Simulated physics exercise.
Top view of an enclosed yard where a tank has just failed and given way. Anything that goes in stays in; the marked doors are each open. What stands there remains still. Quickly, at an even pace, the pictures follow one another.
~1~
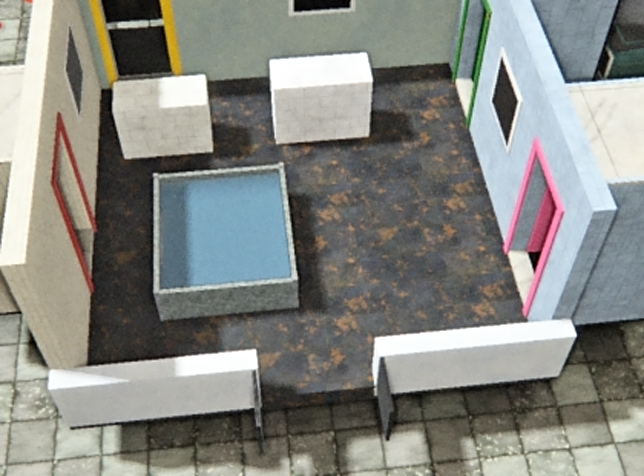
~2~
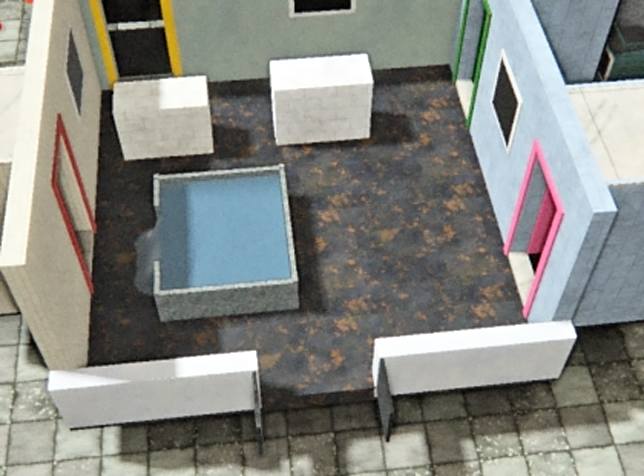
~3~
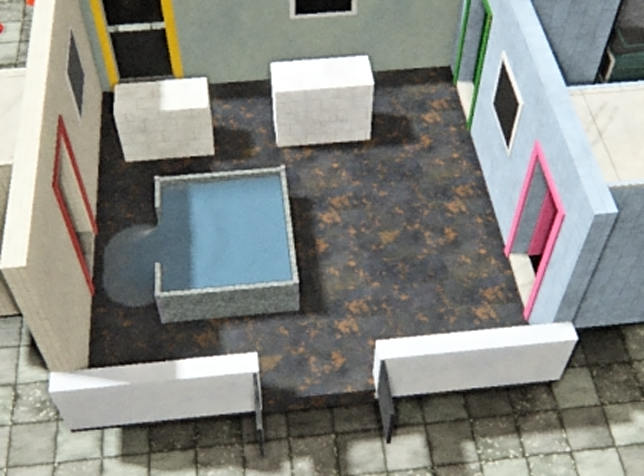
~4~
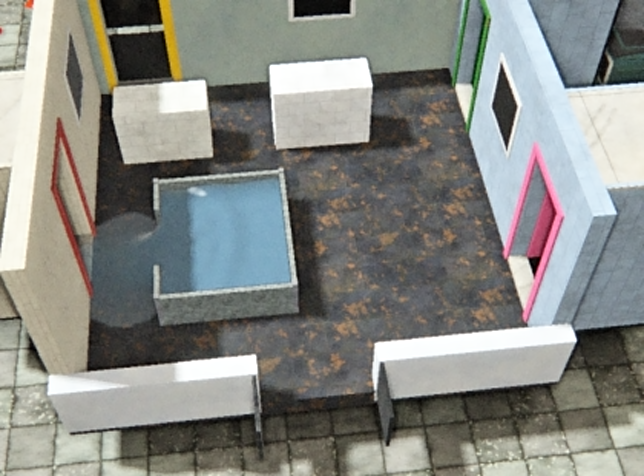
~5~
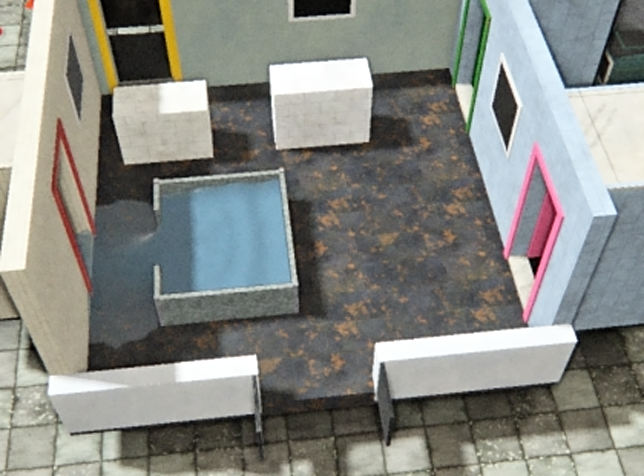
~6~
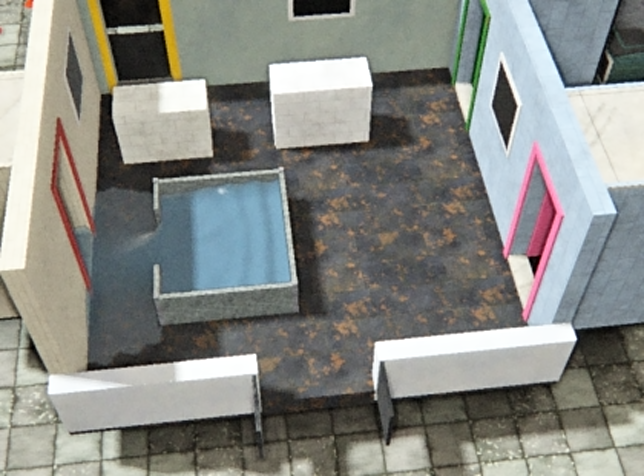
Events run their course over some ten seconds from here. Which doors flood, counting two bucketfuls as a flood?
In order: The red door overshoots the mark there, the yellow door overshoots the mark there, the green door doesn't overshoot the mark there, the pink door doesn't overshoot the mark there.
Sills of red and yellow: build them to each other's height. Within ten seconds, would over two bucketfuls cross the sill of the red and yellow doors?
Outcome - red gets too much, yellow doesn't reach it.
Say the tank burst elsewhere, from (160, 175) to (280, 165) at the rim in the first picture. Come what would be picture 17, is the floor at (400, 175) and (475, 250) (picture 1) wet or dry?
In that order: Flooded, free of water.
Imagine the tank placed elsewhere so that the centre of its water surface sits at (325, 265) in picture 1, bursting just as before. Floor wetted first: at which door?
Answer - the red one.
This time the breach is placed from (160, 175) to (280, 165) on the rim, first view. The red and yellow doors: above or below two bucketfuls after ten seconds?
Taking them in order, the red one misses the mark, then the yellow one beats the mark.
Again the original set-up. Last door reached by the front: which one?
That would be the green door.
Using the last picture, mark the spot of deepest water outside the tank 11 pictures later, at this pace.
Near (92, 281).
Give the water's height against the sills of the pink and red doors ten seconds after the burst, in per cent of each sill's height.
Near 60 per cent and 80 per cent, respectively.
A moment on, water covers 10 % of the floor; the red door far over two buckets in, the yellow door not reached, the green door not reached, the pink door not reached.
Next, water covers 20 % of the floor; the red door far over two buckets in, the yellow door wet at the sill, nothing in, the green door not reached, the pink door not reached.
Then, water covers 35 % of the floor; the red door far over two buckets in, the yellow door under two buckets in, the green door not reached, the pink door not reached.
Later, water covers 65 % of the floor; the red door far over two buckets in, the yellow door over two buckets in, the green door not reached, the pink door wet at the sill, nothing in.
In the end, water covers 90 % of the floor; the red door far over two buckets in, the yellow door over two buckets in, the green door wet at the sill, nothing in, the pink door wet at the sill, nothing in.
